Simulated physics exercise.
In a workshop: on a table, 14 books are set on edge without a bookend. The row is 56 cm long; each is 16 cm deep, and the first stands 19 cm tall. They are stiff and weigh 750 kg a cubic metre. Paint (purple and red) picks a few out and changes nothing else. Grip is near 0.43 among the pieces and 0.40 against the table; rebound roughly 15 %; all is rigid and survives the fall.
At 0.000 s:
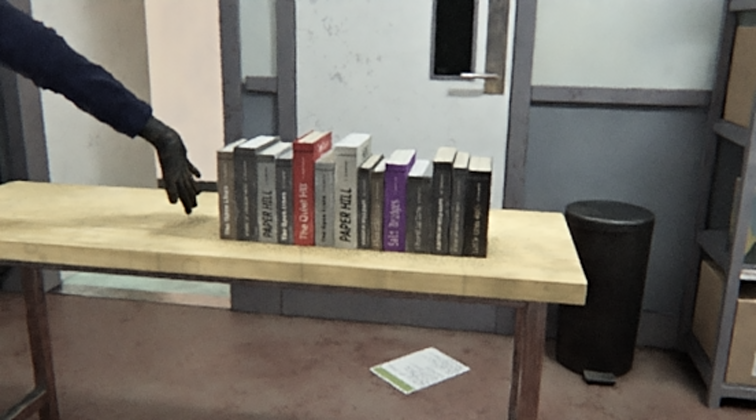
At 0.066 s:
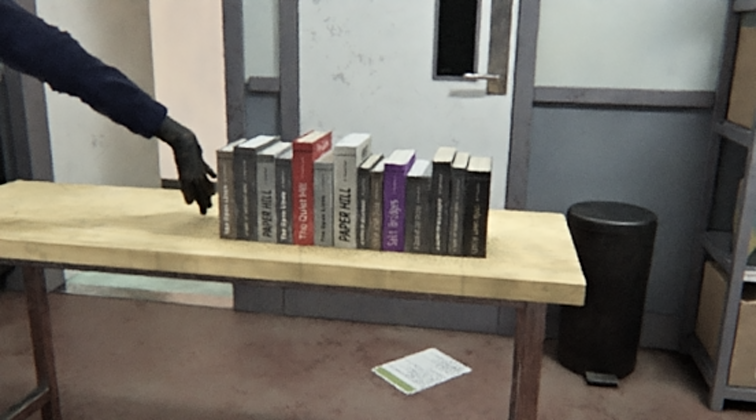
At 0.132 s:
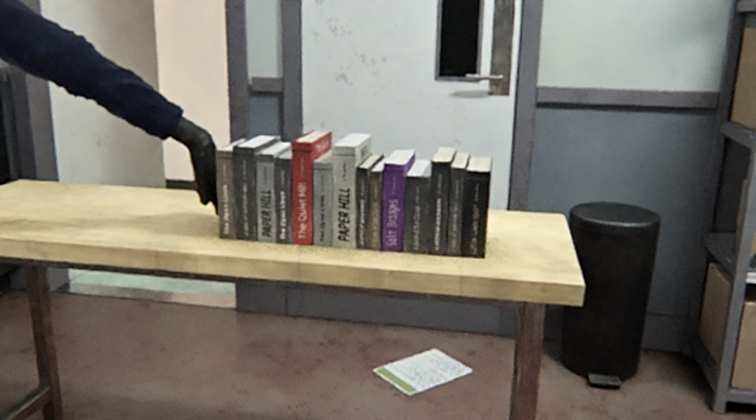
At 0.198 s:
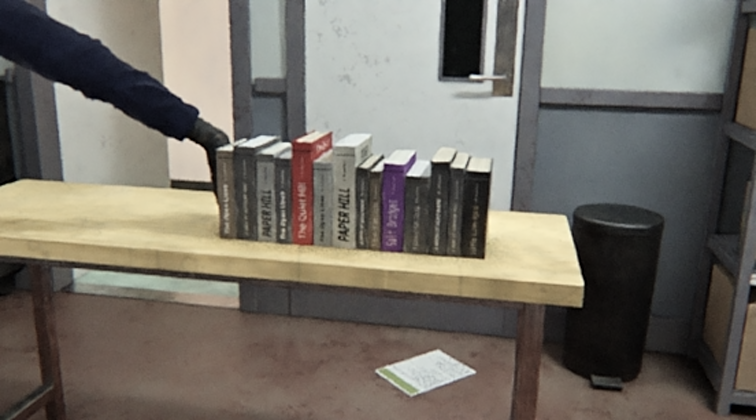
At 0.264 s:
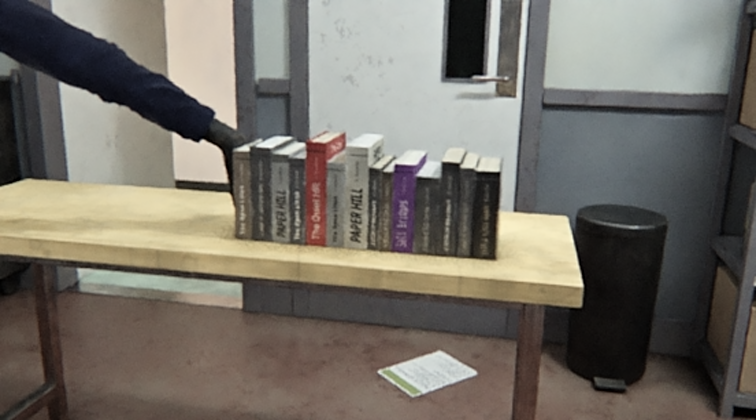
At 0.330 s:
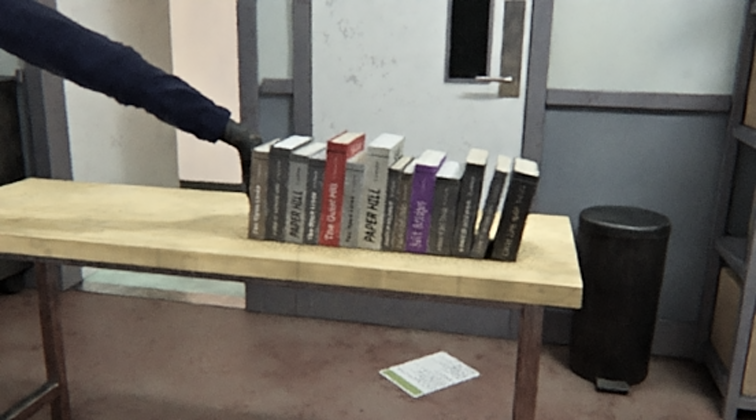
In a plain room with a wooden table, a gloved hand reached in from the left to a row of upright books and pushed them to the right, until they leaned slightly that way.
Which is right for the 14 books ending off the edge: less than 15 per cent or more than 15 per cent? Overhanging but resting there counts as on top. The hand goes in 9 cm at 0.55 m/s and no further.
It comes to under 15 per cent.
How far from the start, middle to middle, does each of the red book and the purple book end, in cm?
About: Red 10, purple 10.
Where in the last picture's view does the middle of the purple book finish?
Around (465, 206).
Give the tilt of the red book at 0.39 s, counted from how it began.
Roughly 10°.
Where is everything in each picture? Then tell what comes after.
In the first picture (we follow the side turned to the camera; the camera moves round a little), hand (170, 159) 11 cm from the first; purple book (395, 209); red book (303, 195); no piece has moved.
Hand (186, 159) 7 cm from the first; purple book (394, 209), in the second picture.
Hand (202, 159) 37 mm from the first; purple book (393, 209), in the third picture.
Hand 1 mm in; purple book (393, 209), in the fourth picture.
Hand 35 mm in; red book (316, 195) displaced 29 mm; purple book (403, 209) displaced 22 mm; 14 stirred so far, in the fifth picture.
Hand (250, 161) 7 cm in; red book (333, 195) tipped 5°; purple book (421, 210) tipped 5°; steepest lean 12°, the book at (489, 215); 14 stirred so far, in the sixth picture.
Around 0.39 s, none of the 14 books off the edge, 14 disturbed; purple book tipped 11°; red book tipped 11°.
Around 0.46 s, none of the 14 books off the edge, 14 disturbed; purple book tipped 20°; red book tipped 20°.
Around 0.80 s, 1 of the 14 books off the edge; purple book tipped 31°; red book tipped 24°.
Finally (1.2 s), 1 of the 14 books off the edge; purple book tipped 34°; red book tipped 24°. That is 7 per cent. Seen by the last camera, middles, purple book near (465, 206), red book near (368, 189).
